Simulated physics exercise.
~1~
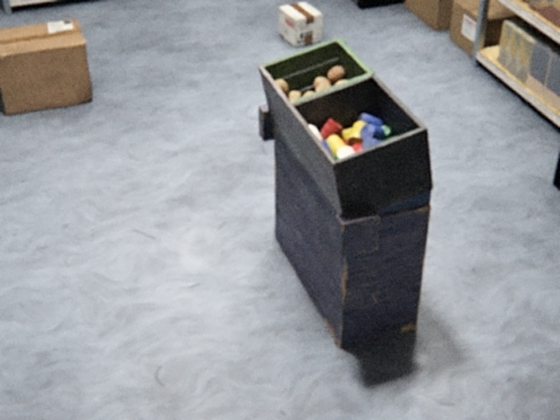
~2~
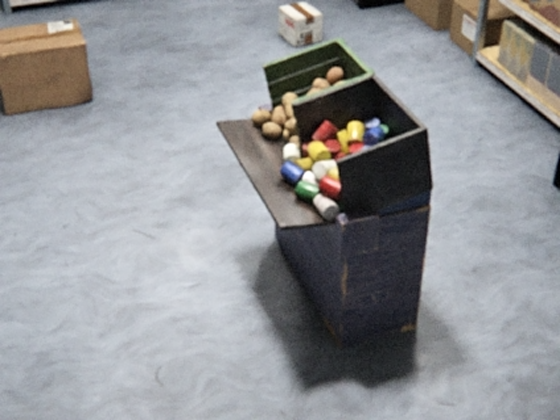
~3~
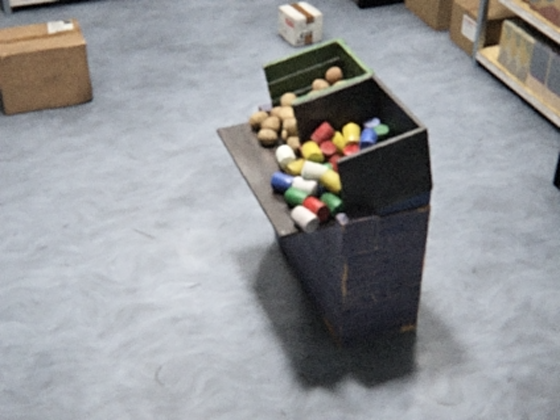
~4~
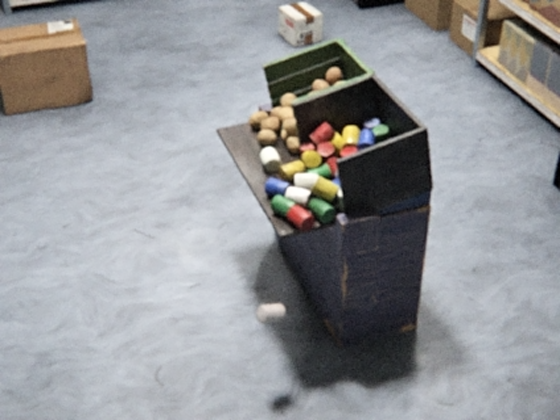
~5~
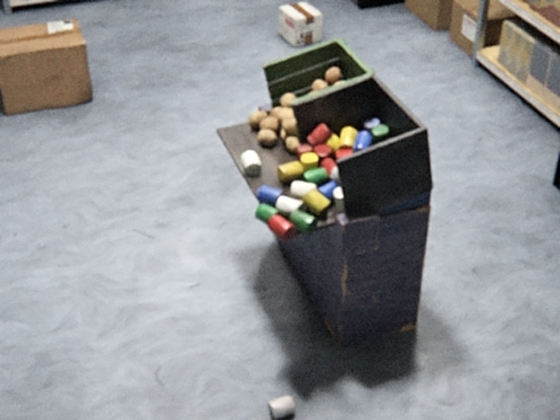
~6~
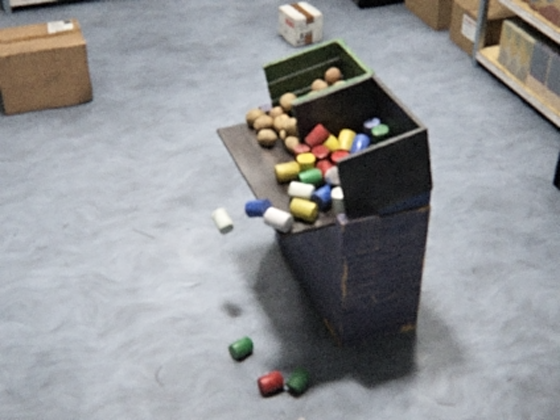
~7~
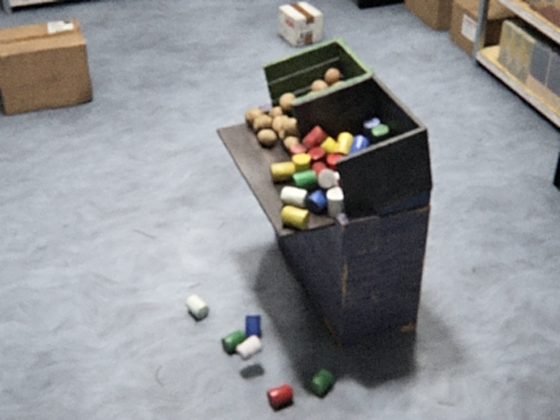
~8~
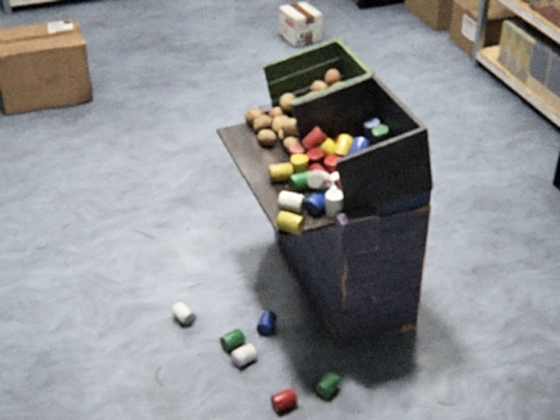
The video shows a black bin of colourful cylindrical jars beside a green bin of potatoes on a dark stand. The front flap drops open, both loads slump left onto it, and several jars roll off to the floor, while the potatoes all stay up.
